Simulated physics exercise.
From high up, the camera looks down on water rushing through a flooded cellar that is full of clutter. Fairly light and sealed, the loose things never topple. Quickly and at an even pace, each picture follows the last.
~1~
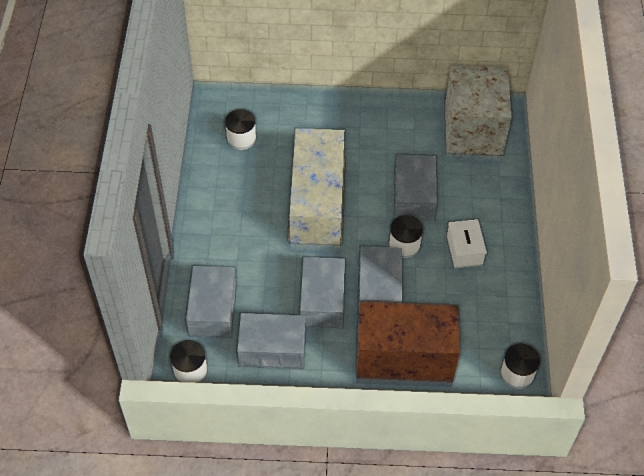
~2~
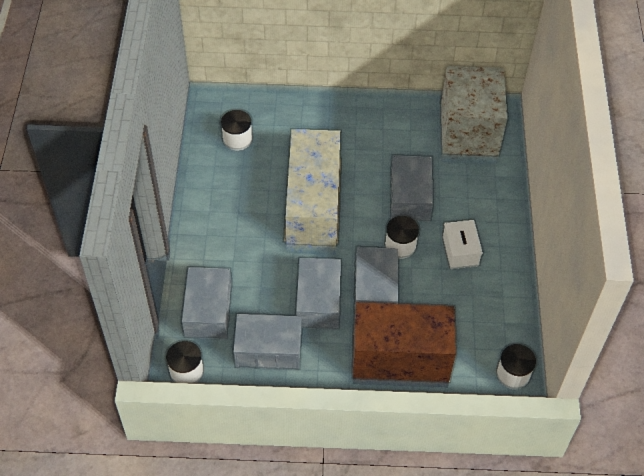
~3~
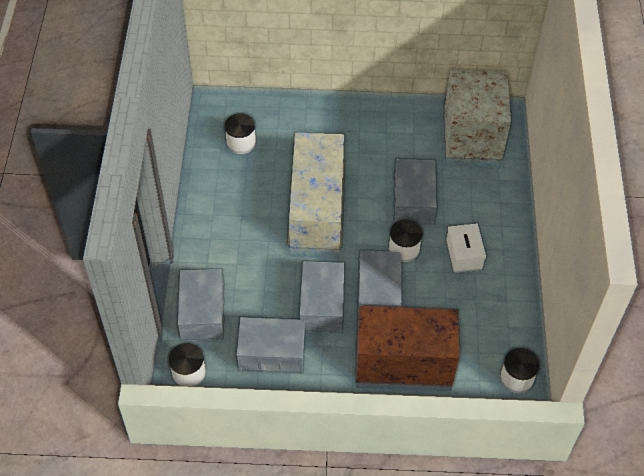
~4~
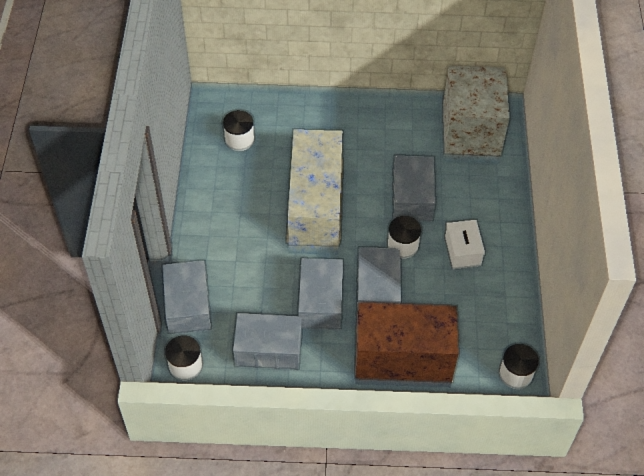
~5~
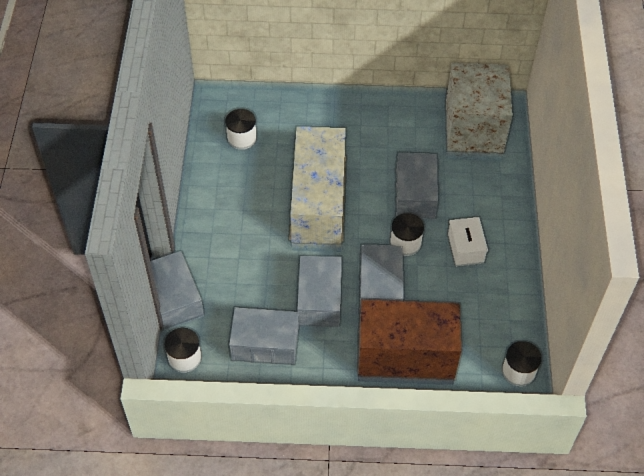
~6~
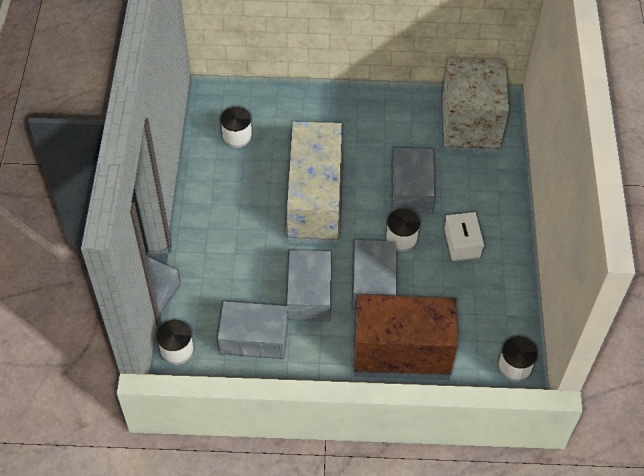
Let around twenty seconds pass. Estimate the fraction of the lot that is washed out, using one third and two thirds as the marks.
The share will most likely be no less than two thirds.
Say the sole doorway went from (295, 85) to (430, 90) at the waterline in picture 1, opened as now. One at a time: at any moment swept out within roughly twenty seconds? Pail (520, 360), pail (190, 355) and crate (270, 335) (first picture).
For the three items in order: Contained, contained, contained.
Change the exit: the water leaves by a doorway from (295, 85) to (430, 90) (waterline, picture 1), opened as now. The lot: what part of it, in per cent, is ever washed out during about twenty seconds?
It works out to some 50 in a hundred.
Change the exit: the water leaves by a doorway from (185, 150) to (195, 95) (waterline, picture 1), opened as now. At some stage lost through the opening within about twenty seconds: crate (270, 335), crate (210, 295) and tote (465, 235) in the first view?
One by one as named: Doesn't escape, gets away and doesn't escape.
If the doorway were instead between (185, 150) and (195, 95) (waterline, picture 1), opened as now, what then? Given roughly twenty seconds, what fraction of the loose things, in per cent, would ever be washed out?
Something like 30 percent.
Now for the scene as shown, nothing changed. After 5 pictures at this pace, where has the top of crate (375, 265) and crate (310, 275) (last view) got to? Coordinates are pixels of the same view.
They end up at about pixels (329, 281) and (274, 285).
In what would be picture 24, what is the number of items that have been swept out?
The answer here is 3.
A moment on, 1 of 10 are out; 9 afloat.
Next, 3 of 10 are out; 7 afloat.
Later, 6 of 10 are out; 4 afloat.
In the end, 7 of 10 are out; 3 afloat.
